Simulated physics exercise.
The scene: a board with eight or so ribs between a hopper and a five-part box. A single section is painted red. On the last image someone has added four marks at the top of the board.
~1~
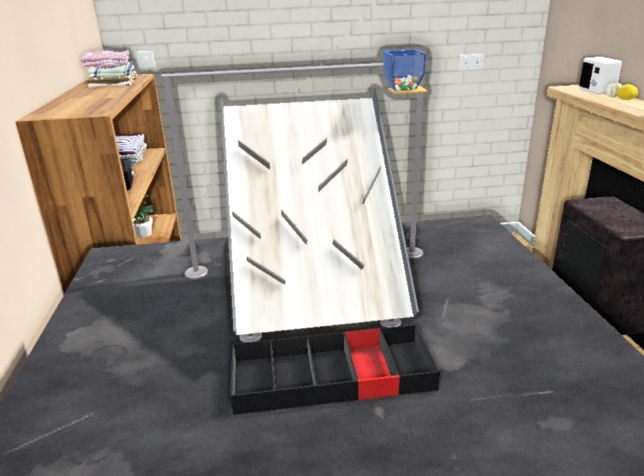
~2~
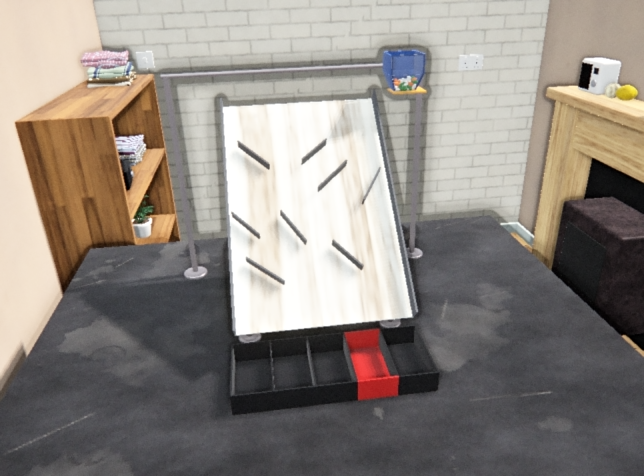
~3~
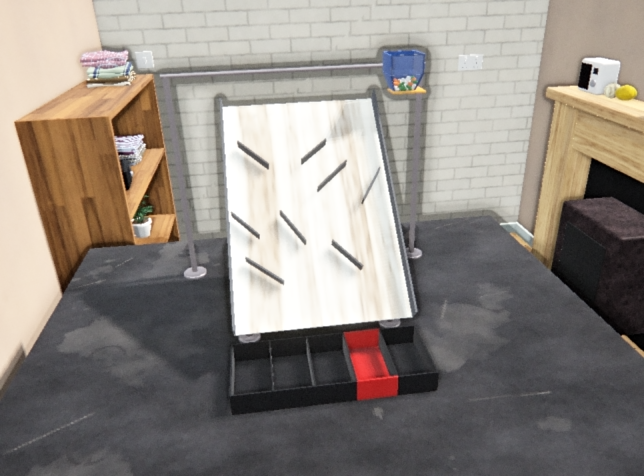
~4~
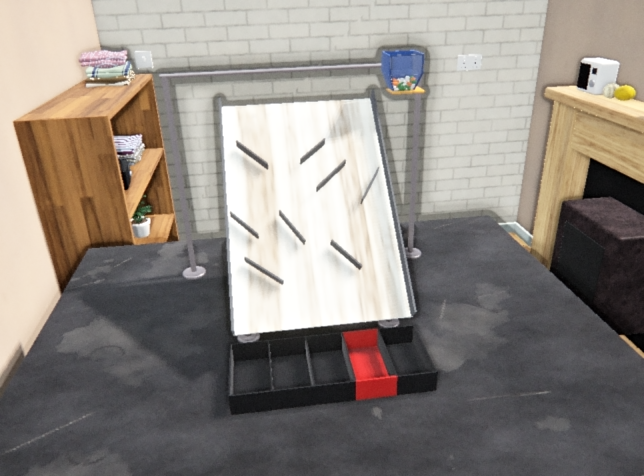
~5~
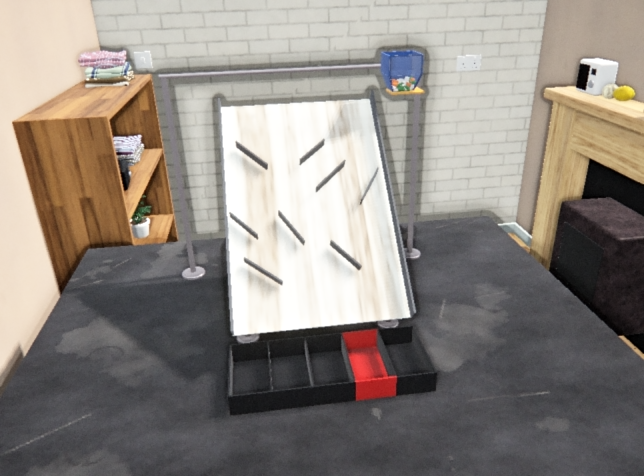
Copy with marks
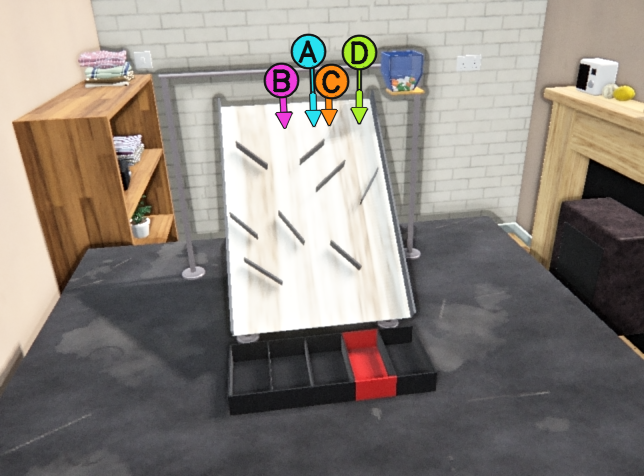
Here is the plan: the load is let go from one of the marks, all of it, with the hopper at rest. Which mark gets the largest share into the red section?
B is best.
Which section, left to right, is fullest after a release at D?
It is the fifth one.
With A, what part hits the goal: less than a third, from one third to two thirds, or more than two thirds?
It is less than a third.
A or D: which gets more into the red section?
A.
On the marked copy, mark A meets the board at (313, 120); mark B meets the board at (284, 122); mark C meets the board at (329, 119); mark D meets the board at (359, 117).
For mark A, about a quarter in the red section, about half in other sections, about a quarter held on the board.
For mark B, about two thirds in the red section, about a quarter in other sections, a small part held on the board.
For mark C, a small part in the red section, about two thirds in other sections, about a quarter held on the board.
For mark D, a small part in the red section, most in other sections, a small part held on the board.
